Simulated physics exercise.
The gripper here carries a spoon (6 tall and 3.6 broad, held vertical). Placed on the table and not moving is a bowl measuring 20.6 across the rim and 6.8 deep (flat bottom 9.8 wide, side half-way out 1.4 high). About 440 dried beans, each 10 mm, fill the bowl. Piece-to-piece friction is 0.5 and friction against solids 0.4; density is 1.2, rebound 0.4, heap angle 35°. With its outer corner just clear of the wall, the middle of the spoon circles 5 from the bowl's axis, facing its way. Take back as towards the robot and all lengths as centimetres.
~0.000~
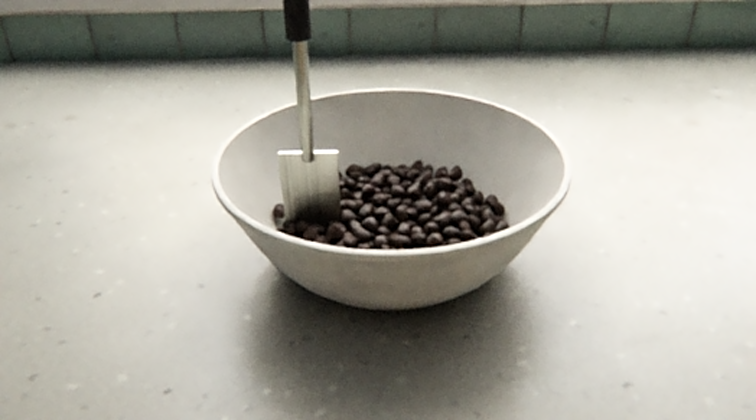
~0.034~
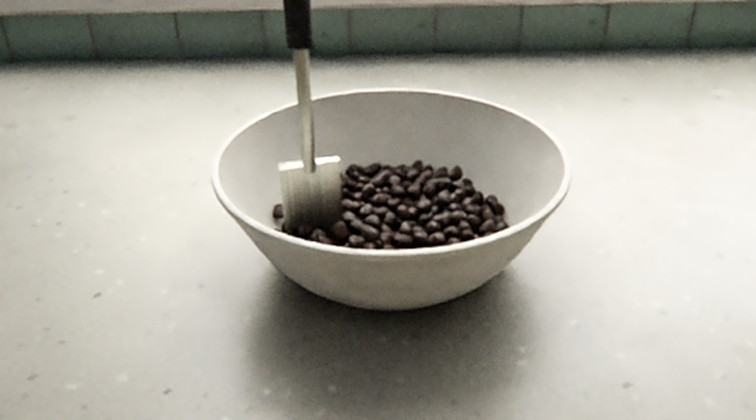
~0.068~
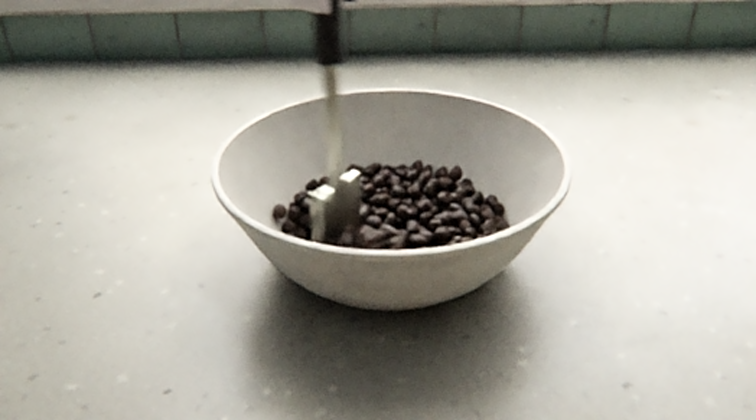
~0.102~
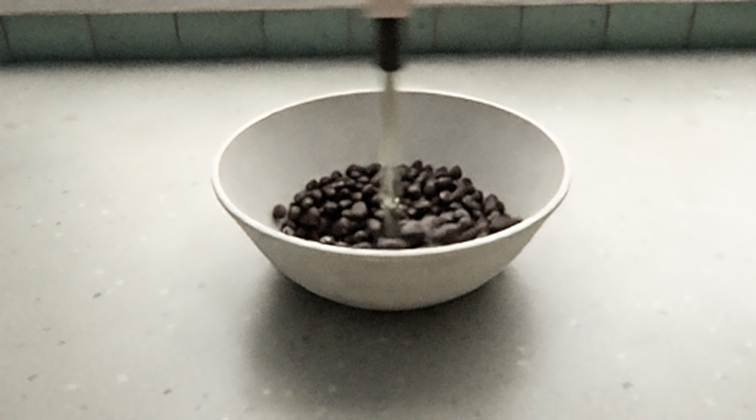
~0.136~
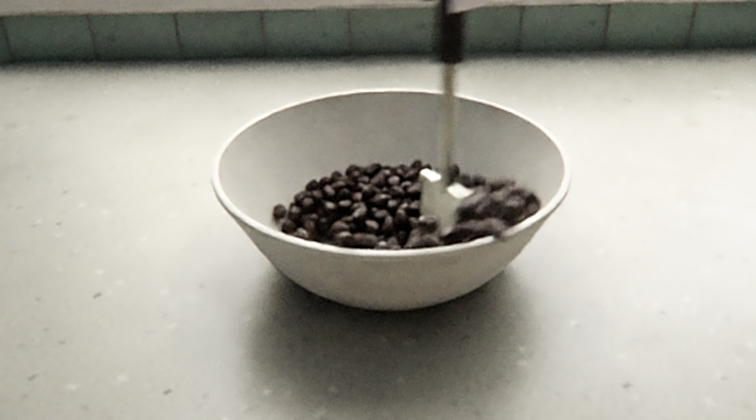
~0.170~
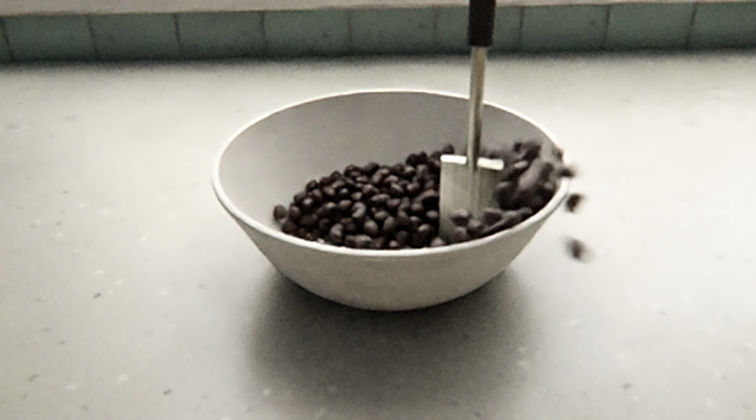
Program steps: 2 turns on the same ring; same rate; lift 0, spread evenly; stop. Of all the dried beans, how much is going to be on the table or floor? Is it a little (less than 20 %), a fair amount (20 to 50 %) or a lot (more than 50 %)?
A fair amount, from 20 to 50 %.
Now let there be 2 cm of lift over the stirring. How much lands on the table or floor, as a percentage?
Around 15 percent of it.
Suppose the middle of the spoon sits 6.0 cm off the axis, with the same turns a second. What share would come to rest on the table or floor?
Then about 25 per cent.
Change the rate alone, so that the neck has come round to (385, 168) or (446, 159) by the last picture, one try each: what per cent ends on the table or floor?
Some 0 and 10 per cent respectively.
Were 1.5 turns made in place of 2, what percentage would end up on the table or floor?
Roughly 25 per cent.
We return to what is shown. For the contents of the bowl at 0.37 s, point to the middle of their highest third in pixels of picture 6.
About (278, 189).
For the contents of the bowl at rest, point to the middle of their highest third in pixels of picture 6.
It is centred around (353, 248).
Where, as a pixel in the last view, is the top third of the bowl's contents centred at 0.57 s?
Around (478, 172).
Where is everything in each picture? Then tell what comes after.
The first frame shows spoon neck at (306, 130), 0° round; upper third of the load around (399, 213), from x 280 to 505, top at y 170; 435 in the bowl.
The second frame shows spoon neck at (308, 139), 16° round; upper third of the load around (395, 219), from x 275 to 505, top at y 170.
The third frame shows spoon neck at (336, 159), 52° round; upper third of the load around (394, 234), from x 275 to 505, top at y 170.
The fourth frame shows spoon neck at (391, 167), 89° round; upper third of the load around (427, 238), from x 280 to 520, top at y 170.
The fifth frame shows spoon neck at (446, 159), 125° round; upper third of the load around (472, 222), from x 280 to 535, top at y 170; 434 in the bowl, 1 in flight or on the tool.
The sixth frame shows spoon neck at (474, 138), 162° round; upper third of the load around (502, 192), from x 280 to 575, top at y 145; 433 in the bowl, 2 in flight or on the tool.
By 0.37 s, 16° round, highest piece 11 above the table; 369 in the bowl, 27 on the table or floor, 39 in flight or on the tool.
By 0.57 s, 231° round, highest piece 11 above the table; 337 in the bowl, 85 on the table or floor, 13 in flight or on the tool.
By 0.87 s, 0° round, highest piece 7 above the table; 321 in the bowl, 112 on the table or floor, 2 in flight or on the tool.
By 1.57 s, 0° round, highest piece 5 above the table; 321 in the bowl, 114 on the table or floor.
Final count, 321 in the bowl, 114 on the table or floor. That is 26 % on the table or floor.
